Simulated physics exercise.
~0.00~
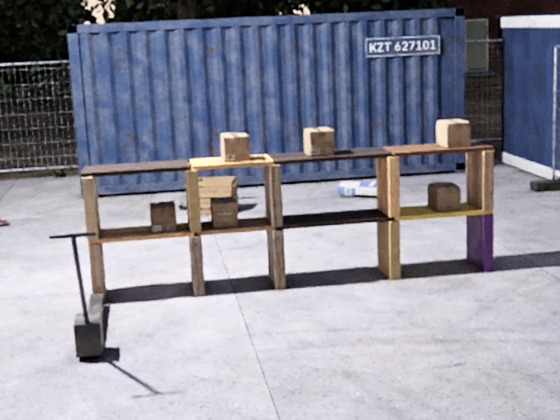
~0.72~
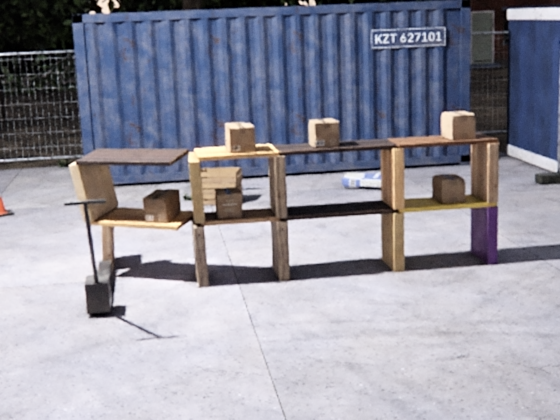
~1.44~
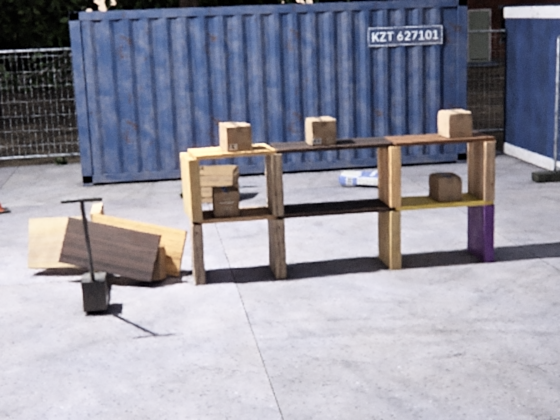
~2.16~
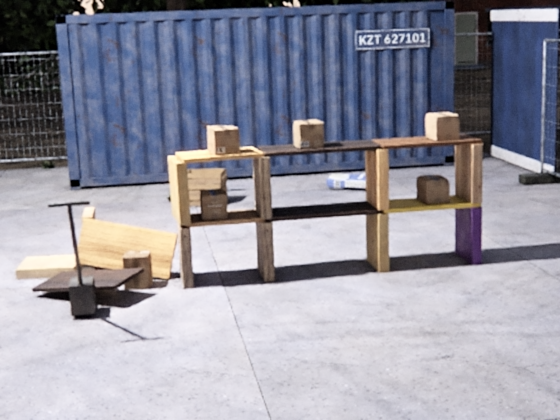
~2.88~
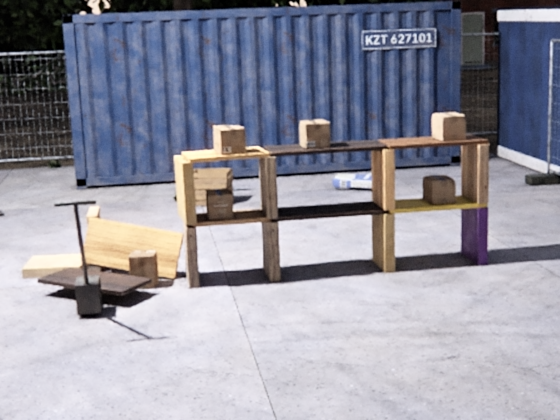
The footage shows a two-tier run of boards and wooden uprights holding cartons before a blue container. A low jack pushes in at the left, the end upright leans, and that end bay collapses into a pile while the rest, including the purple upright, stays standing.
